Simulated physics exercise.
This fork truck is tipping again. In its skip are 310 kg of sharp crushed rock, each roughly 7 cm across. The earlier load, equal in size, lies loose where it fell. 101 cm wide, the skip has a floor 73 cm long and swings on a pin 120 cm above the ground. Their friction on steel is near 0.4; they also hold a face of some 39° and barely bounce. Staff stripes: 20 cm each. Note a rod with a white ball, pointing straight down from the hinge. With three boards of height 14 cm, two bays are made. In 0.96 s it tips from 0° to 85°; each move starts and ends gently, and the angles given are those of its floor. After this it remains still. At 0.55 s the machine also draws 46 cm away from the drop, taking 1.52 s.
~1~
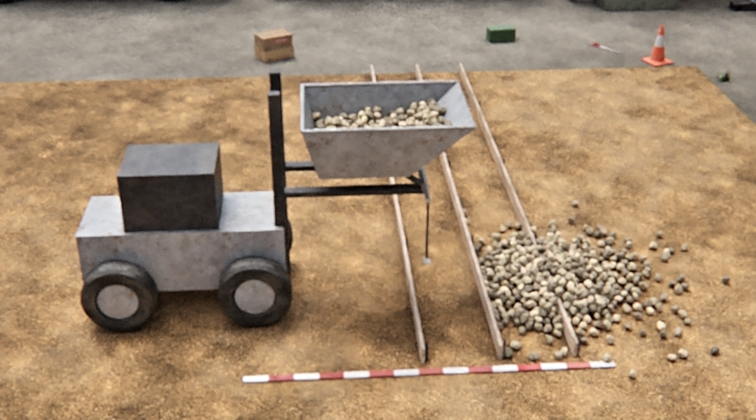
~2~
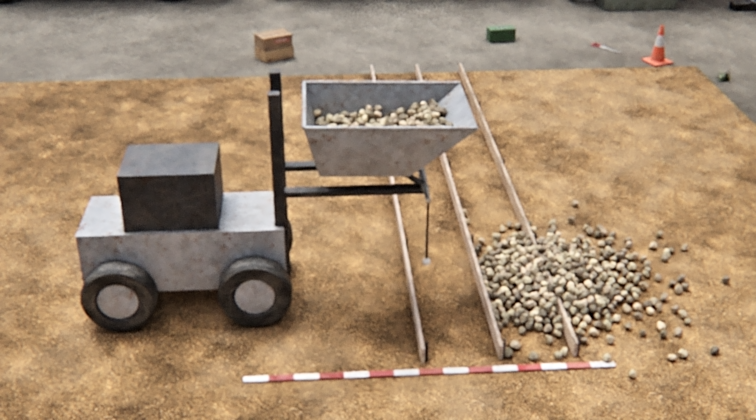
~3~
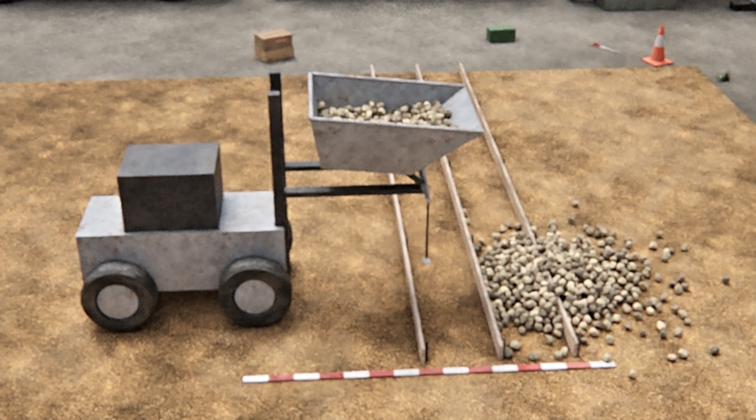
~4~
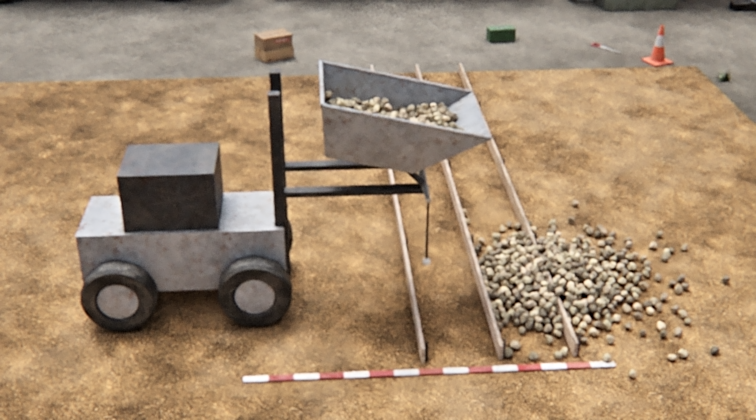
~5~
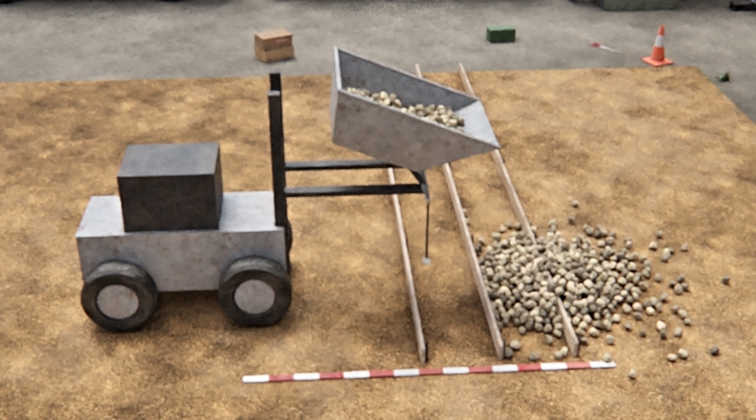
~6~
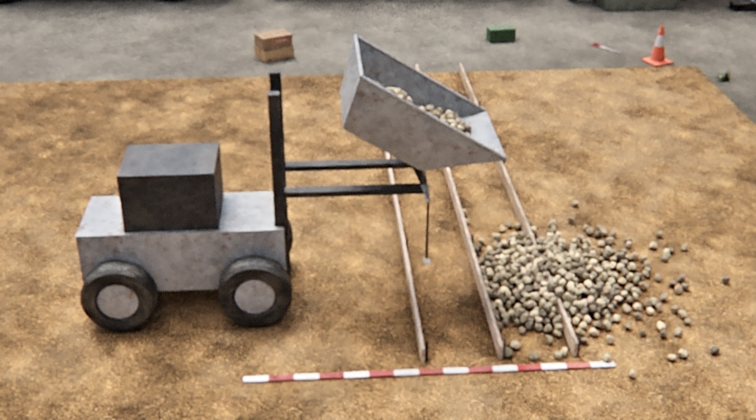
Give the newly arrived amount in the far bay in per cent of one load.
The new amount is about 59 per cent of a load.
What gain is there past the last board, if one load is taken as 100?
My estimate is about 40 per cent of a load.
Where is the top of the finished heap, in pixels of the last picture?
It ends up around (527, 256) in the last picture.
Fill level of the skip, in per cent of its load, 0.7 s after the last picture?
50 %.
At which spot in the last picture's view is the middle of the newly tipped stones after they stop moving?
(530, 273).
Then, 0.3 s after the last picture the floor is at 72°; in per cent of one load, 100 in the skip, 44 in the far bay, 56 past the last board; the foremost stones are at (694, 265).
Then, 0.7 s after the last picture the floor is at 85°; in per cent of one load, 48 in the skip, 96 in the far bay, 56 past the last board; the foremost stones are at (694, 265).
Then, 2.1 s after the last picture the floor is at 85°; in per cent of one load, 0 in the skip, 3 in the near bay, 102 in the far bay, 95 past the last board; the foremost stones are at (711, 277).
Then, 4.7 s after the last picture the floor is at 85°; in per cent of one load, 0 in the skip, 3 in the near bay, 102 in the far bay, 95 past the last board; the foremost stones are at (711, 277). Net gain in the far bay, 59.
